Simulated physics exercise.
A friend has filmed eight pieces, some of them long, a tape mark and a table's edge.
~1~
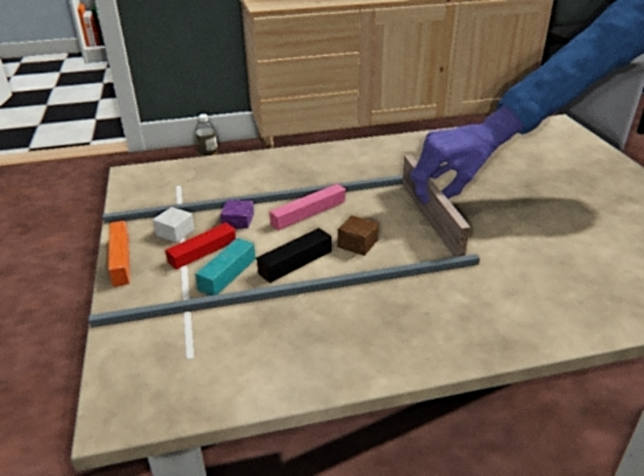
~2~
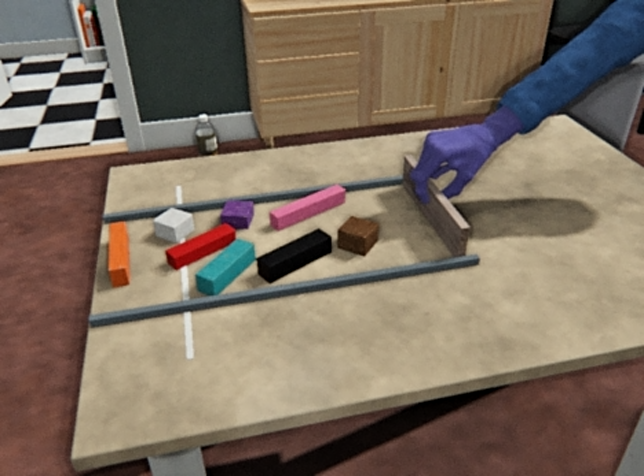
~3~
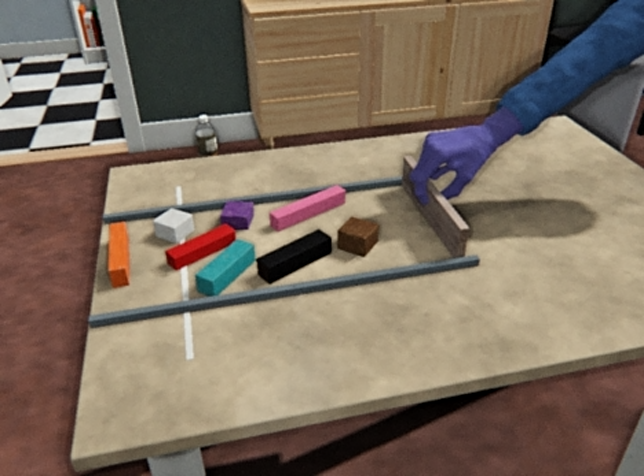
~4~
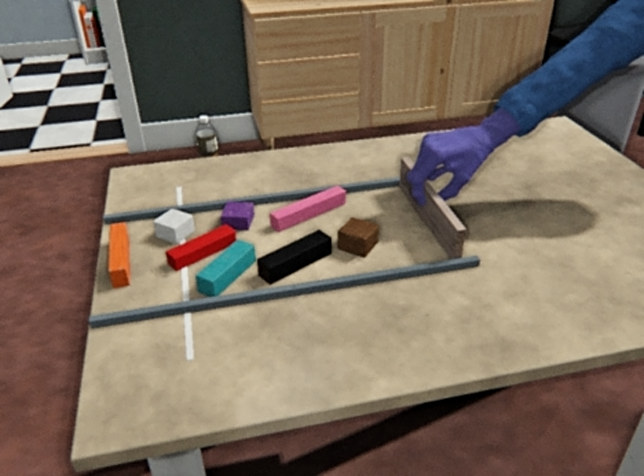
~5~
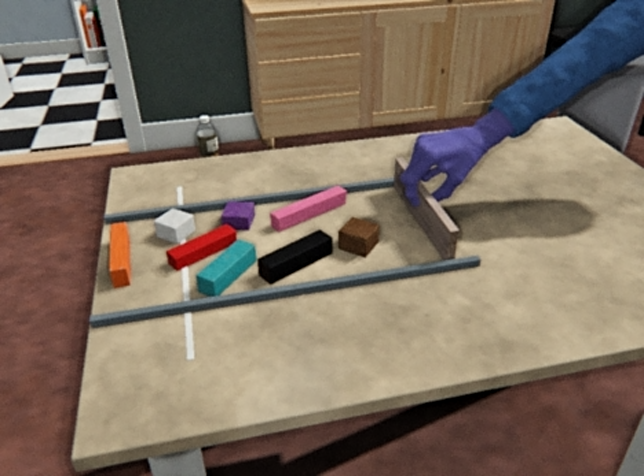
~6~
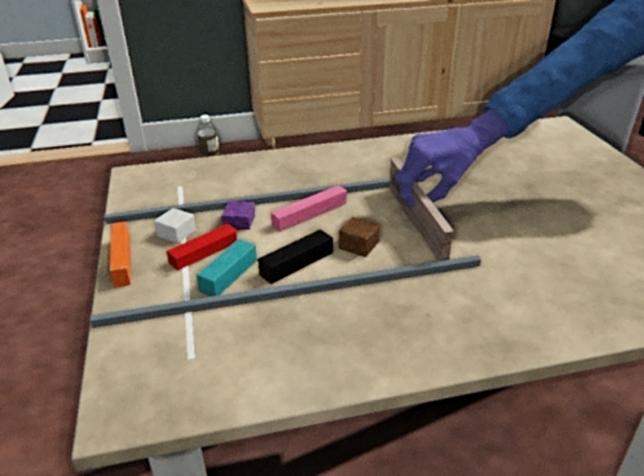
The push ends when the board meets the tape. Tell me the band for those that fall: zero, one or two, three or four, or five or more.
In the end the number that fall off is one or two.
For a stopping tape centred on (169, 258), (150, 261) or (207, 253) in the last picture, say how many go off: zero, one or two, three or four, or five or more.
In that order: 1 or 2; 3 or 4; no fall at all.
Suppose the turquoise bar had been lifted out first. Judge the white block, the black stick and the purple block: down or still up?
The white block does not fall, the black stick survives, the purple block remains up.
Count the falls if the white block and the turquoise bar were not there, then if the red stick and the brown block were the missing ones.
It would be 0 and 0.
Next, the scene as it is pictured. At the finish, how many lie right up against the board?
The number is 3.
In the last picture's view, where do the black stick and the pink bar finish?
The black stick stops around (148, 281); the pink bar around (153, 233).
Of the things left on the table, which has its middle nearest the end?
The red stick.
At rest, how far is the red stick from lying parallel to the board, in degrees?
Some 45 degrees.
Early on, none off yet; orange bar at rest near (121, 253); white block at rest near (175, 226); red stick at rest near (203, 247).
A while later, none off yet; orange bar at rest near (121, 253); white block at rest near (175, 226); red stick travelled a little near (183, 257).
Further along, none off yet; orange bar at rest near (111, 255); white block travelled about its own width near (160, 233); red stick travelled about its own width near (135, 274).
Finally, the number that fall off is one or two; lost, orange bar.
